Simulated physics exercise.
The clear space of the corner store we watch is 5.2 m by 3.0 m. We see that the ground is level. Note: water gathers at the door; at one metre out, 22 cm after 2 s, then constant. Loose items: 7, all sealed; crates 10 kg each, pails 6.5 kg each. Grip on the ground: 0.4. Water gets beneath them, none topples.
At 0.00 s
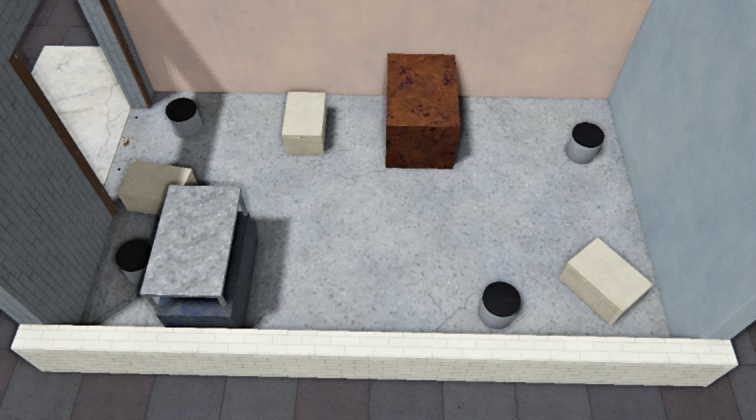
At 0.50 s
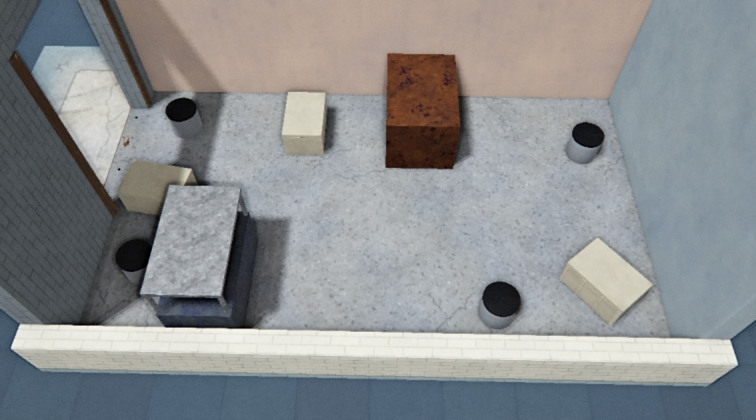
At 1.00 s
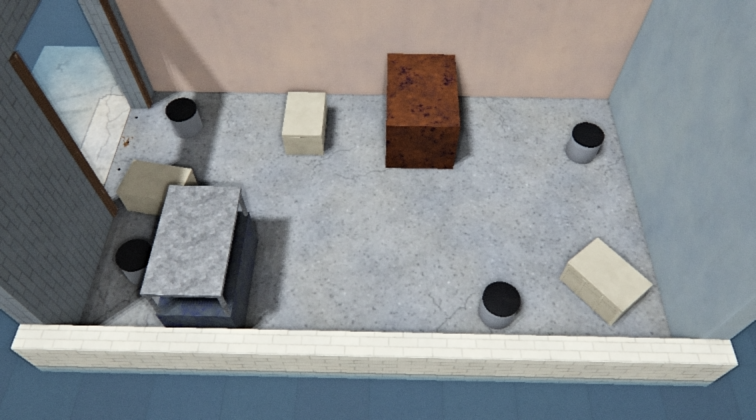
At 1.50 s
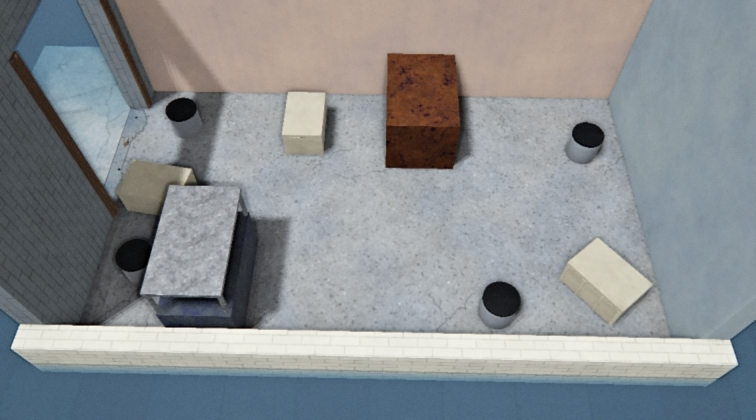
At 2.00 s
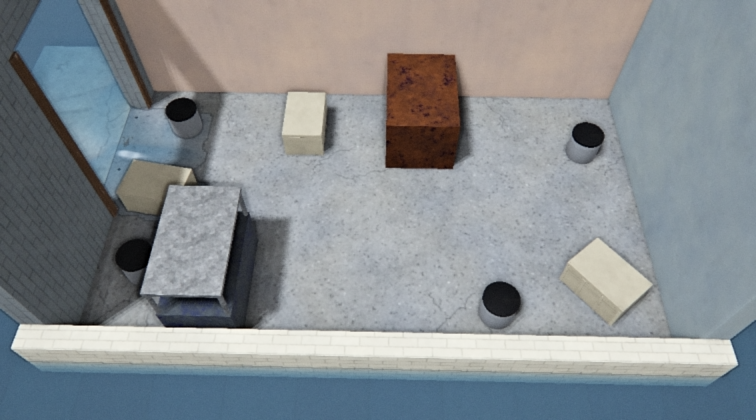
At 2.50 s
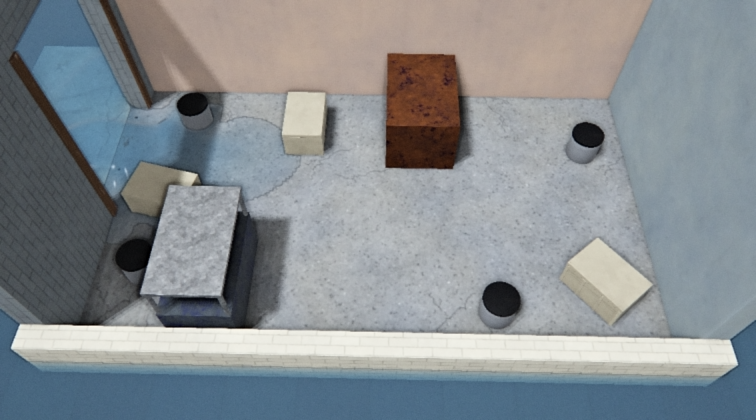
In a corner store, water spreads in through the left doorway, slightly shifting a pail and crate.
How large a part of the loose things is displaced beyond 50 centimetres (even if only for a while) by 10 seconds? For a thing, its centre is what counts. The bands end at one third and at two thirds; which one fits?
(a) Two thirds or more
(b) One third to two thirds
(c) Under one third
(a) Two thirds or more.
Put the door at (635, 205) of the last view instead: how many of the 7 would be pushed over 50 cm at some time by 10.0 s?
Then 3 of them would.
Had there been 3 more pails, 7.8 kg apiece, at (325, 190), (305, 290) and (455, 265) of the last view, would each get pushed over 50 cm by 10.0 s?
Note: Item 1 above threshold; item 2 below threshold; item 3 above threshold.
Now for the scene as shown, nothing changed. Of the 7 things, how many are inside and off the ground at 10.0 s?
By my count, 6.
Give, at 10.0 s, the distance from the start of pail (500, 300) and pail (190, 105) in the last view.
Shifts: 140 cm / 300 cm.
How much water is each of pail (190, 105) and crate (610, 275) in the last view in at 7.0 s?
About 13 and 12 cm.
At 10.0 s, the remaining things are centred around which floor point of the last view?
I'd put it around (480, 196).
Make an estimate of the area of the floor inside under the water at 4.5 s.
10.5 m2.
After 3.5 s 2 of 7 are over 50 cm from their spots; 0 afloat.
After 4.5 s 3 of 7 are over 50 cm from their spots; 2 afloat.
After 7.0 s 4 of 7 are over 50 cm from their spots; 4 afloat.
After 10.0 s 6 of 7 are over 50 cm from their spots, and 6 have been at some point; 6 afloat.
